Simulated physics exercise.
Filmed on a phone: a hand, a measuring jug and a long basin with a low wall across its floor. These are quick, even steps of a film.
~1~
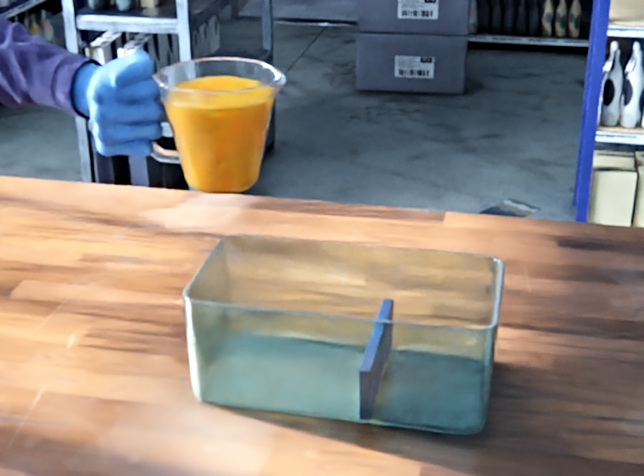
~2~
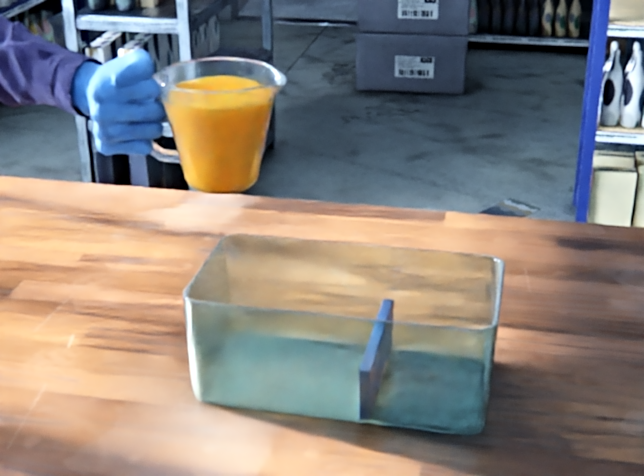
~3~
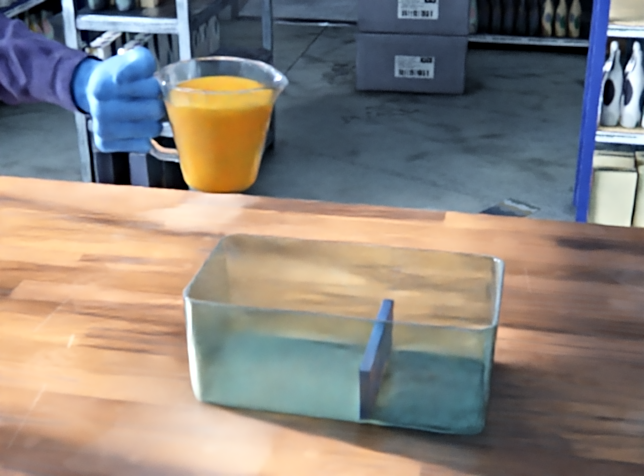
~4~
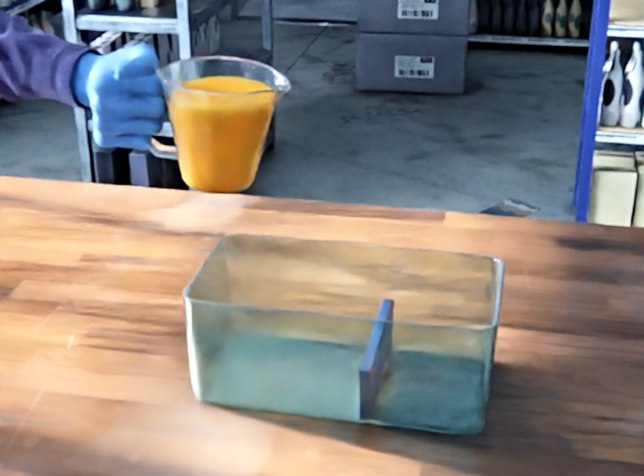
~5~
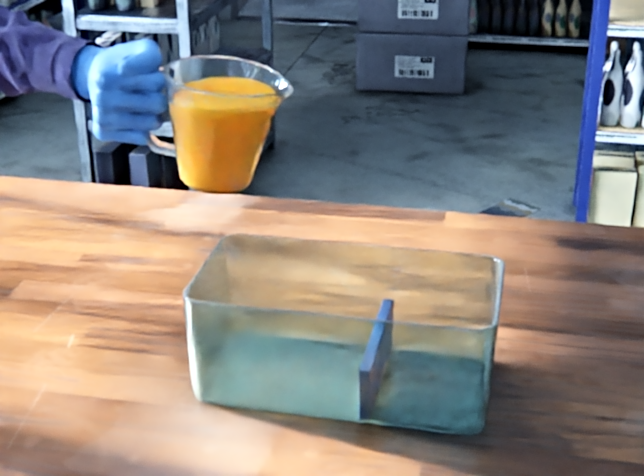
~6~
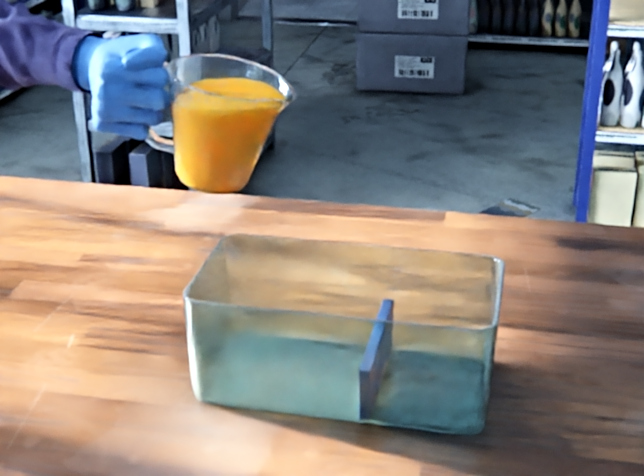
A blue-gloved hand at the upper left holds a clear measuring jug of orange liquid above a wooden tabletop, in a storage room with shelves and grey boxes. On the table stands a long, clear basin with greenish-blue in its lower part and a low, dark blue wall across its floor. The jug slowly tilts rightward, shifting slightly right, while the basin and the view stay still.
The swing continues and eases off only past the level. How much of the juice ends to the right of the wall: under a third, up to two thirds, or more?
It comes to not even a third.
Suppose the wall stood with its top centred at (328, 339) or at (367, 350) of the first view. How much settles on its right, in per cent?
Near 90 % and 50 %.
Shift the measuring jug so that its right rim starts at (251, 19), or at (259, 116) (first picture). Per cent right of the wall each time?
First some 5, then 5 per cent.
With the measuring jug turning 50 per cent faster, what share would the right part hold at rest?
Near 15 %.
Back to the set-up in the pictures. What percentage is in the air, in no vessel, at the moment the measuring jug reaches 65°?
Roughly 20 in a hundred.
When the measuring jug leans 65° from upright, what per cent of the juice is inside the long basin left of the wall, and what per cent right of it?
Left about 5, right about 5.
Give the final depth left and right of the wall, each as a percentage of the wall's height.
Near 30 on the left, 10 on the right.
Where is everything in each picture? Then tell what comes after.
Tilt 0°; pouring edge (285, 80); surface from (170, 87) to (273, 93); the long basin's rim runs from (205, 266) to (500, 294); the wall's top is at (377, 334), in the first frame.
Tilt 1°; pouring edge (286, 81); surface from (170, 87) to (272, 93), in the second frame.
Tilt 2°; pouring edge (287, 83); surface from (172, 87) to (273, 94), in the third frame.
Tilt 5°; pouring edge (289, 86); surface from (173, 86) to (276, 95), in the fourth frame.
Tilt 8°; pouring edge (292, 91); surface from (176, 87) to (280, 96), in the fifth frame.
Tilt 12°; pouring edge (295, 97); surface from (179, 90) to (285, 97), in the sixth frame.
A moment on, the tilt is 65° and 68 per cent is still to pour, 7 is left of the wall and 4 right of it.
Next, the tilt is 101° and 10 per cent is still to pour, 57 is left of the wall and 20 right of it.
Then the tilt is 112° and 0 per cent is still to pour, 77 is left of the wall and 21 right of it.
Later the tilt is 112° and 0 per cent is still to pour, 77 is left of the wall and 22 right of it.
Finally, 77 per cent lies left of the wall, 22 right of it and 2 outside.
